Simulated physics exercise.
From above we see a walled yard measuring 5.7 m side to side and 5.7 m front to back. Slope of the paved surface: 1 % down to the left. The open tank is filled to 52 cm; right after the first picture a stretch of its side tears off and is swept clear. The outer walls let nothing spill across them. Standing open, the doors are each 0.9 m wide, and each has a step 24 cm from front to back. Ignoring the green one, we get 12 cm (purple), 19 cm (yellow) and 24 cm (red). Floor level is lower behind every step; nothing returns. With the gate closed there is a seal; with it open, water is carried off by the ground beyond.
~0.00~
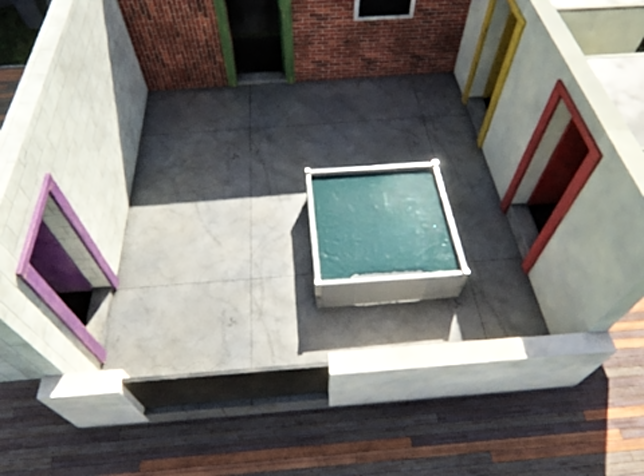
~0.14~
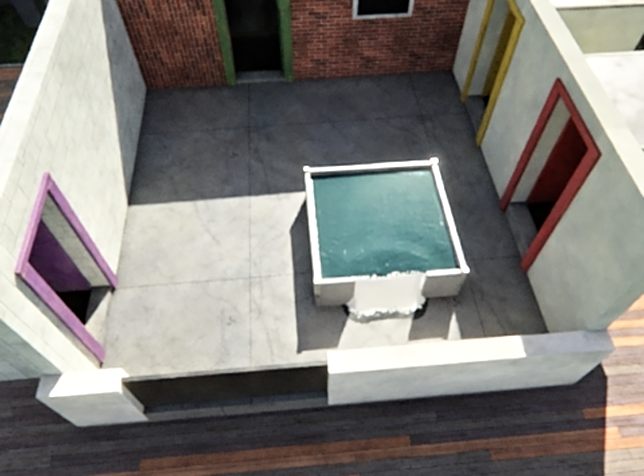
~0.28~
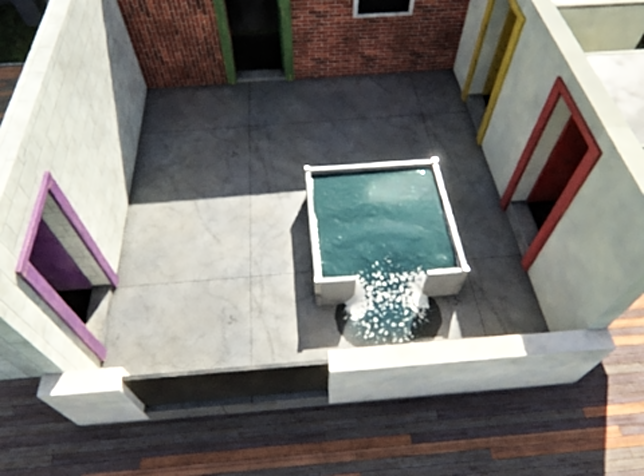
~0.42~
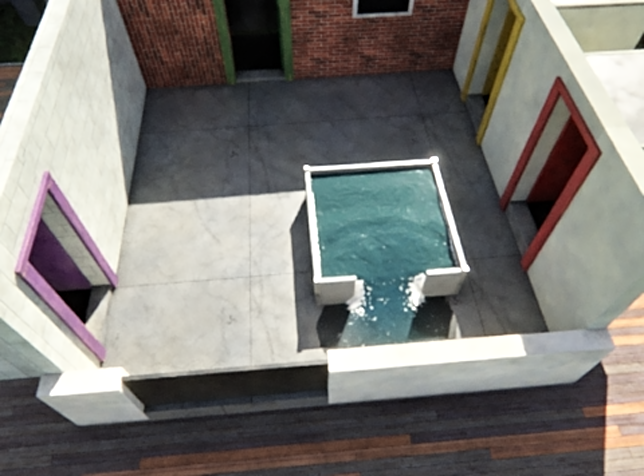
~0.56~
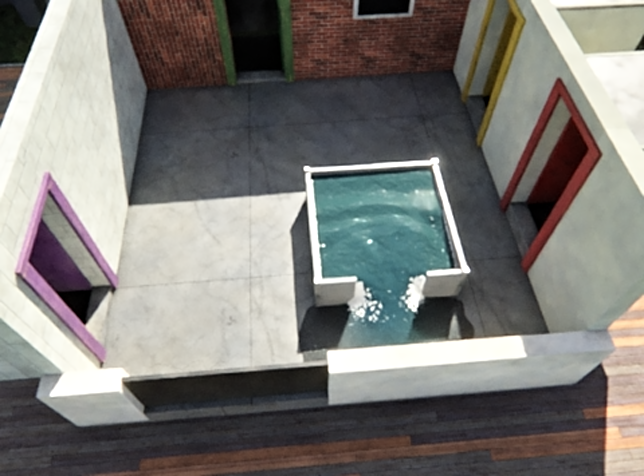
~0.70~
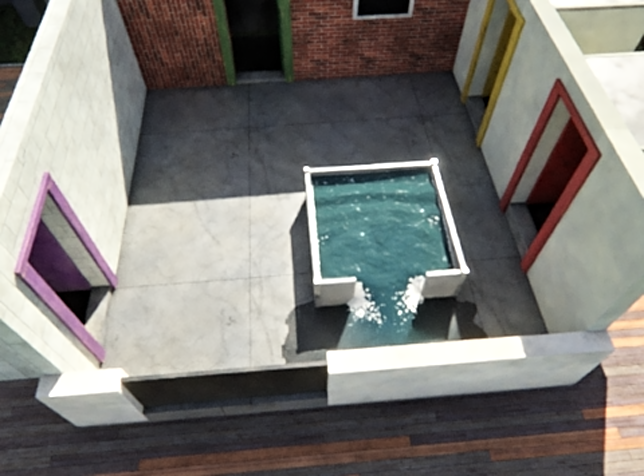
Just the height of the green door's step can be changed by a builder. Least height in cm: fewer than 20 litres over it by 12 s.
Approx. 6.5 cm.
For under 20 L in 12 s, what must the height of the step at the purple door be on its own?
Purple door, minimum about 12.5 cm.
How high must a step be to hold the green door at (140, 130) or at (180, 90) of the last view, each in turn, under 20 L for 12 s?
First place around 7.5 cm, second around 7.5 cm.
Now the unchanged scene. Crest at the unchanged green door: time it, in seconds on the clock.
8.5 s.
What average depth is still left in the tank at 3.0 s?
Around 25 cm deep on average.
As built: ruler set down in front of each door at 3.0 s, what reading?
Purple door 18 cm, yellow door 1 cm, red door 8 cm, green door 0 cm.
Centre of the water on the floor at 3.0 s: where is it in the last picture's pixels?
Centre of mass: About (362, 279) px.
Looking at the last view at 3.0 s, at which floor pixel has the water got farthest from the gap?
Pixel: About (129, 200).
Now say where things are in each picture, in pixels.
In the first frame, the open tank at (381, 222) is whole and still, 52 cm deep; the green door at (257, 35) is dry.
In the second frame, the front is at (360, 316), 0.3 m from the gap at (387, 291); 0.2 m2 of floor is wet, 52 cm left at the back.
In the third frame, water pours out at (388, 291) and has run 0.7 m, to (365, 345); about 8 cm deep outside, 52 cm at the back.
In the fourth frame, the front is at a hidden place, 1.0 m from the gap at (387, 291); 1.4 m2 of floor is wet, 52 cm left at the back.
In the fifth frame, water pours out at (388, 291) and has run 1.2 m, to a hidden place; about 8 cm deep outside, 51 cm at the back.
In the sixth frame, the gap is at (387, 291), the front 1.3 m out at a hidden place; the back of the open tank holds 46 cm; the green door at (256, 34), 4.9 m from the gap, is still 4.9 m from the nearest water.
After 1.4 s water covers 15 % of the floor, deepest (38 cm) near (390, 358); it has not reached the green door.
After 3.0 s water covers 40 % of the floor, deepest (24 cm) near (536, 360); it has not reached the green door.
After 12.0 s water covers 100 % of the floor, deepest (10 cm) near (133, 248); 8 cm at the green door, 14 litres in over its 7 cm step.
At the green door as built, the water arrived by 5.8 s and peaked near 11 cm at 8.4 s.
With a step of 5.5 cm, 29 litres would have come in within the 12 s; with 7 cm, 14 litres. So under 20 litres takes about 6.5 cm.
